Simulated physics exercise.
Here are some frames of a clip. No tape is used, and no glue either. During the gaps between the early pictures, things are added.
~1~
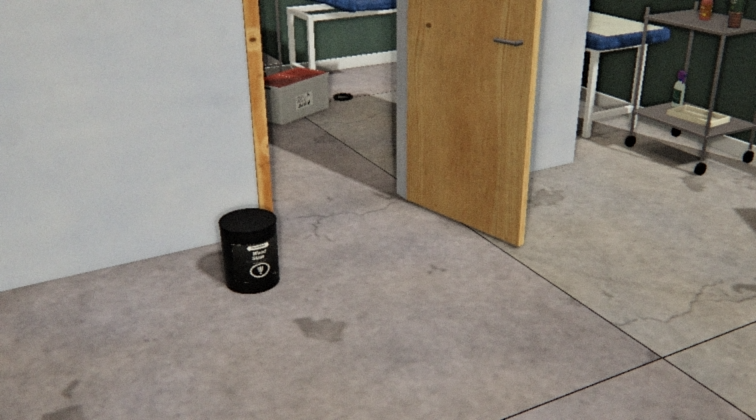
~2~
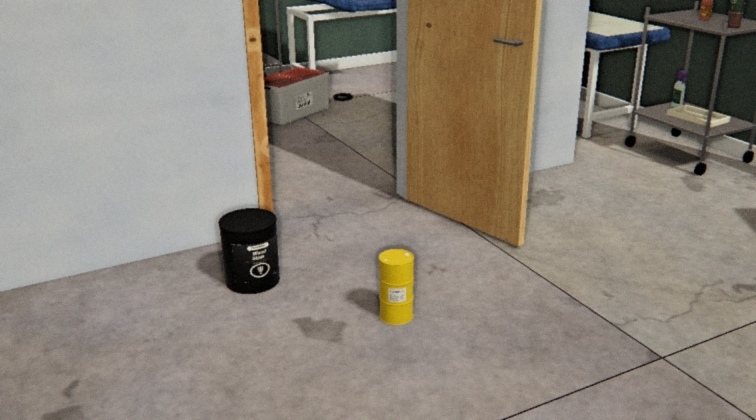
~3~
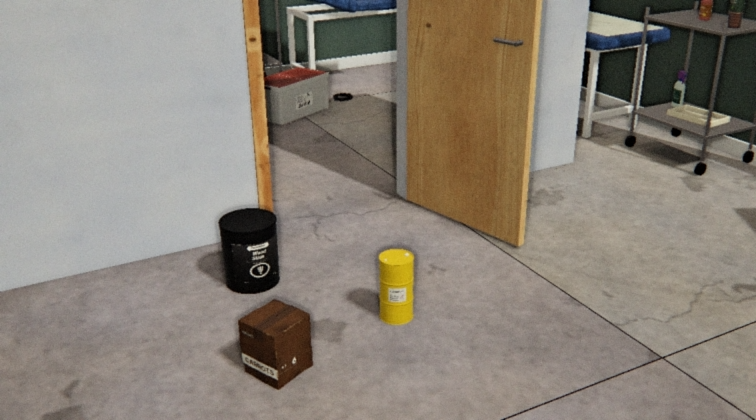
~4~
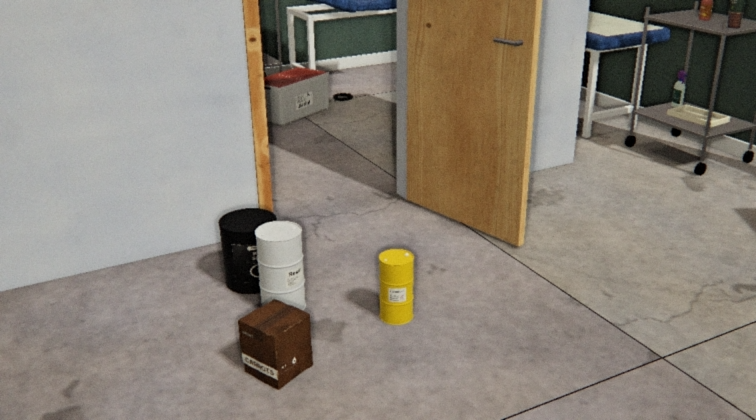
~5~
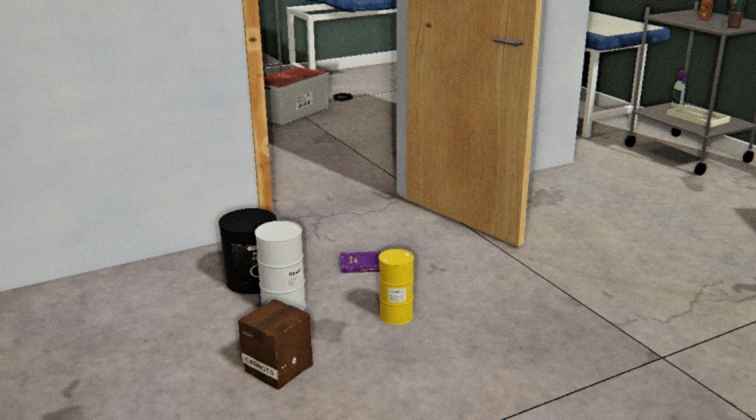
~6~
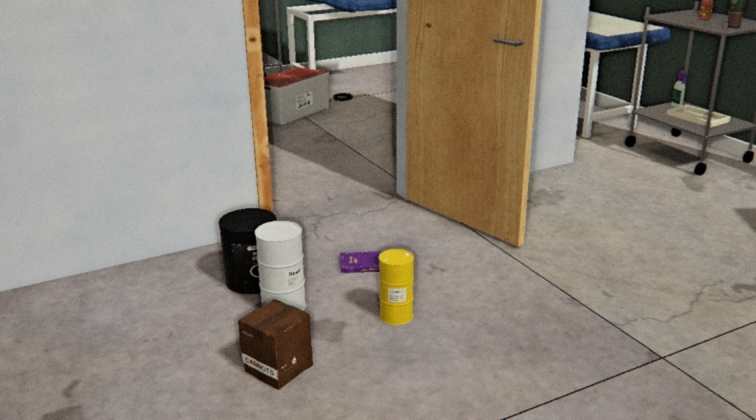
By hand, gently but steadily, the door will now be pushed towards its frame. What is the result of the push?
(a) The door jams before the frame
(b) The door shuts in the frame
The door shuts in the frame (b).
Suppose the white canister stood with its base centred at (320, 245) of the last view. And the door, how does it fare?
Result: Door is obstructed.
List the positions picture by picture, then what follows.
The first picture shows door wide open and still; black pail (250, 251).
The second picture shows door wide open and still; yellow canister (396, 287).
The third picture shows door wide open and still; black pail (250, 251); brown parcel (276, 343).
The fourth picture shows door wide open and still; yellow canister (396, 287); white canister (281, 269).
The fifth picture shows door wide open and still; black pail (250, 251); brown parcel (276, 343).
The sixth picture shows door wide open and still; purple book (362, 262); yellow canister (396, 287).
Then, 1.00 s on from there, open by 75°.
Then, 1.80 s on from there, open by 43°; purple book shifted about its own width near (335, 259).
Then, 2.10 s on from there, open by 32°; purple book shifted about its own width near (308, 254).
Then, 2.50 s on from there, open by 18°; purple book shifted well along near (277, 249).
In the end, open by 0°; moved from the start, purple book; the other 4 unmoved. At the end, from the last picture's camera, purple book near (270, 249).
